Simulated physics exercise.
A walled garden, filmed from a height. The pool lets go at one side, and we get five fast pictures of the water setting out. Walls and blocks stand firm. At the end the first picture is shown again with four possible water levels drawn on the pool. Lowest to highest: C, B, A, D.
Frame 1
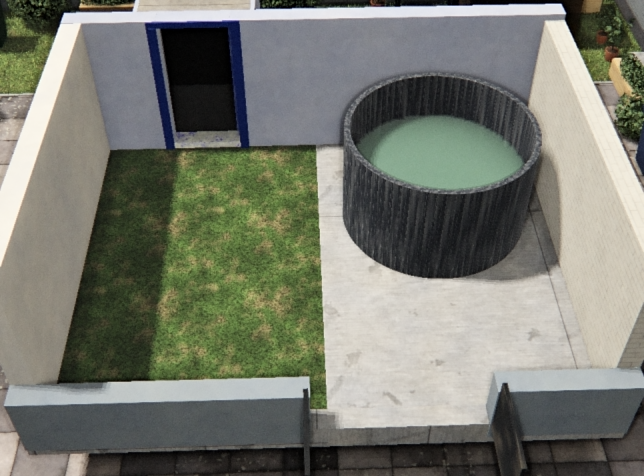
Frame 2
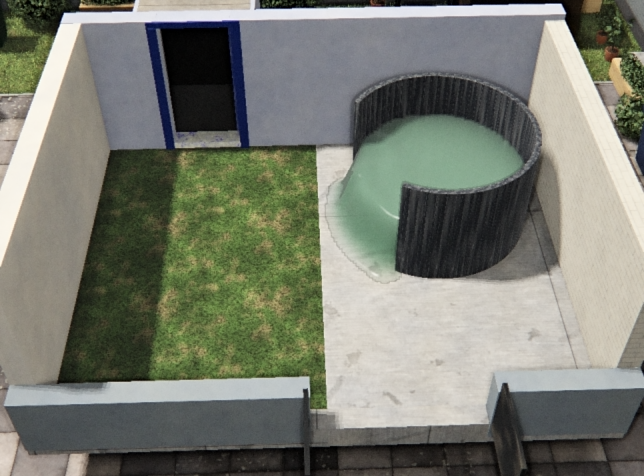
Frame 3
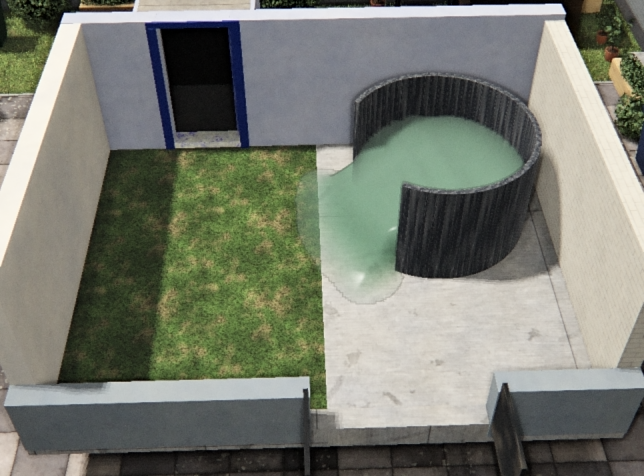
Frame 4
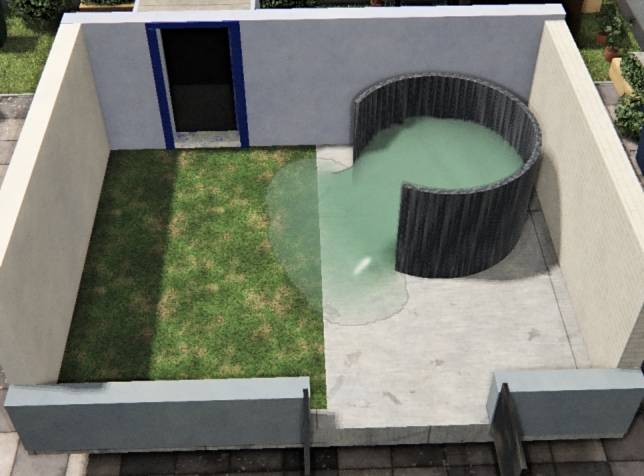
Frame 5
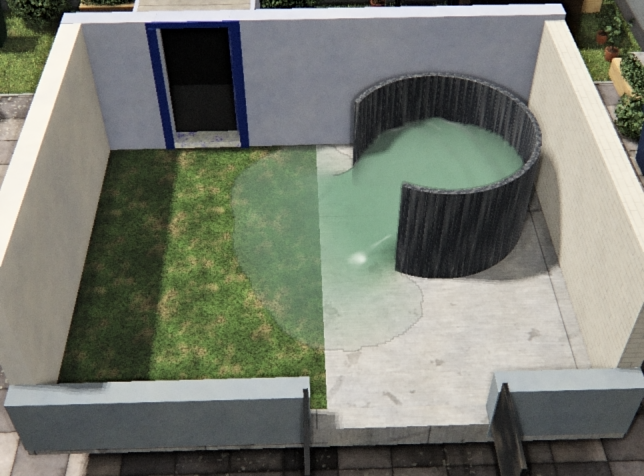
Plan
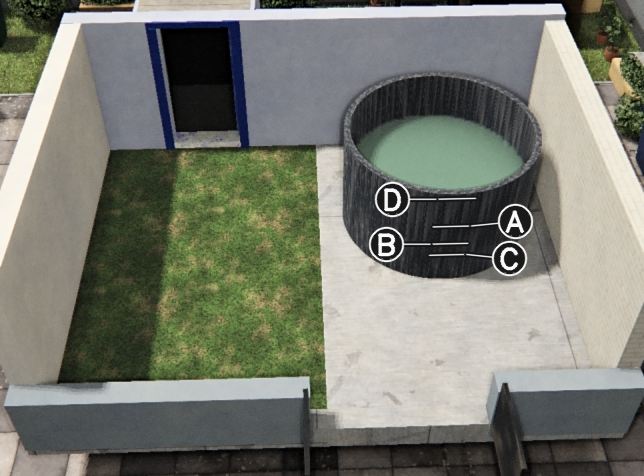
In a walled garden seen from above, green water rests in a round dark-sided pool until the left part of its wall is gone, and the water pours through the gap, spreading across the paving and onto the grass.
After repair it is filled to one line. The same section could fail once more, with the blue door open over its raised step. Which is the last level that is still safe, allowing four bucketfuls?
B will do.
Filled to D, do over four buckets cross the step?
Yes, it does.
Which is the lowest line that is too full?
The answer is A.
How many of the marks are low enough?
Two of them.
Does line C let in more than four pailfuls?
No.
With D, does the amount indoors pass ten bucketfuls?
Yes, clearly.
On the marked copy, A at (451, 226); B at (449, 243); C at (447, 254); D at (456, 198); from the bottom up C, B, A, D.
Choosing A, about 9 bucketfuls get in.
Choosing B, a bucket or two gets in.
Choosing C, nothing gets over.
Choosing D, dozens of bucketfuls pour in.
